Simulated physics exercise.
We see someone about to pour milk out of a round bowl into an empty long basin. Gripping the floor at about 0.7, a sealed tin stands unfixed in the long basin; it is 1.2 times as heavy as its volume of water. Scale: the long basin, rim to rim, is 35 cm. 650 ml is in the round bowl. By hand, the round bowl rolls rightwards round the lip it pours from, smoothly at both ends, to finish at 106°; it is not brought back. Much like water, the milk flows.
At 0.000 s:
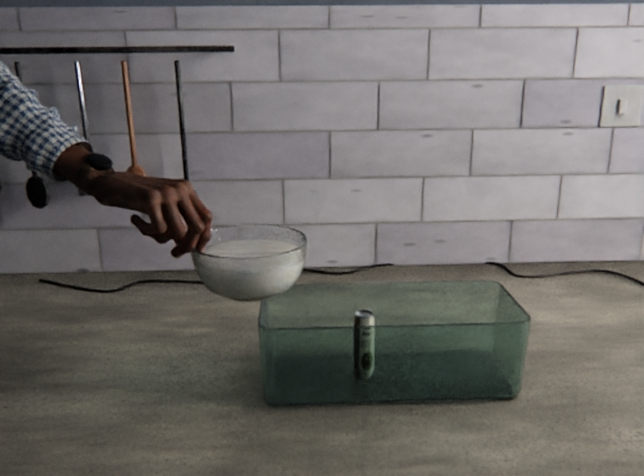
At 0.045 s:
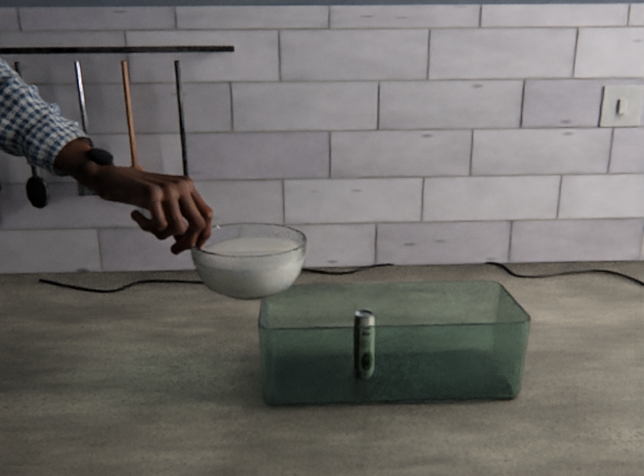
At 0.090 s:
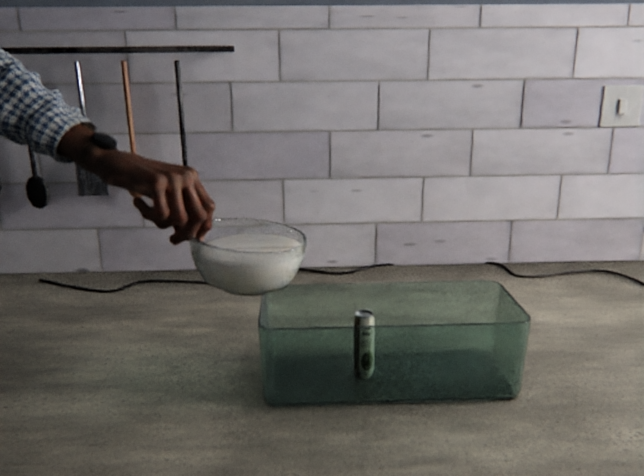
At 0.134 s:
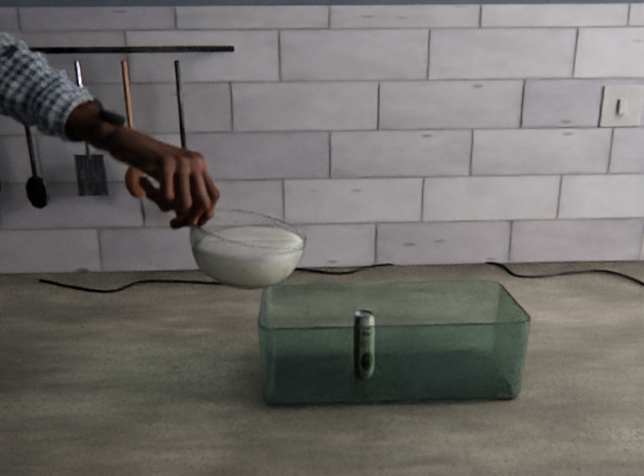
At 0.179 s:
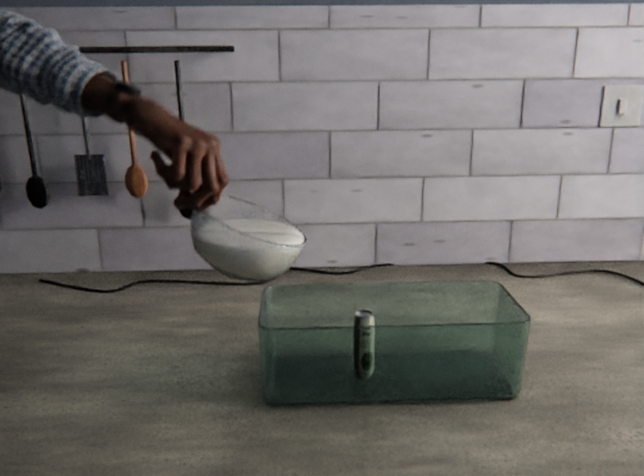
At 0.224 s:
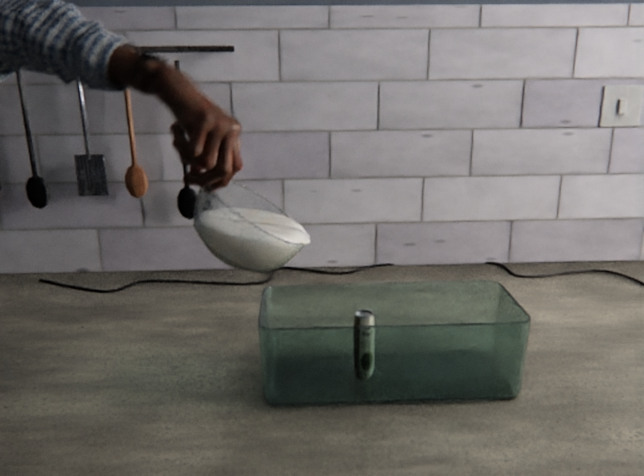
A hand in a checked sleeve, wearing a dark wristband, holds a clear round bowl of white milk at the left and tilts it steadily rightwards, the wrist rising as the milk slides towards the lower rim. Below stands a long green see-through basin with a small tin at its middle, on a grey-brown countertop. The still camera looks slightly down towards pale brick-like tiles, hanging utensils and dark cables.
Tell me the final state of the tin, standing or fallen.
It manages to stay erect.
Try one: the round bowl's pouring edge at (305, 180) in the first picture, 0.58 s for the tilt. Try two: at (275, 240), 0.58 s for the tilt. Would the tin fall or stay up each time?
Run one: It tumbles. Run two: It tumbles.
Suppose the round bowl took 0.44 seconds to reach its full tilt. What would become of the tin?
Then the tin does not tip.
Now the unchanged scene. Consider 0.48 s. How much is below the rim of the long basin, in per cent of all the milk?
At that time the basin holds about 14 per cent of the liquid.
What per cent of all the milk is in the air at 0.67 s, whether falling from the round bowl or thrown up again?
About 5 % of the total.
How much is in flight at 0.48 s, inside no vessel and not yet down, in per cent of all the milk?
Some 60 per cent, I reckon.
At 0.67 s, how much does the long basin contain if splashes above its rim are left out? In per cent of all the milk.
94 per cent, give or take a little.
By 0.48 s the tilt is 99° and 27 per cent is still to pour; the tin stands where it began.
By 0.67 s the tilt is 106° and 0 per cent is still to pour; the tin stands where it began.
By 0.87 s the tilt is 106° and 0 per cent is still to pour; the tin stands where it began.
By 1.08 s the tilt is 106° and 0 per cent is still to pour; the tin stands where it began.
At rest the tin stands where it began.
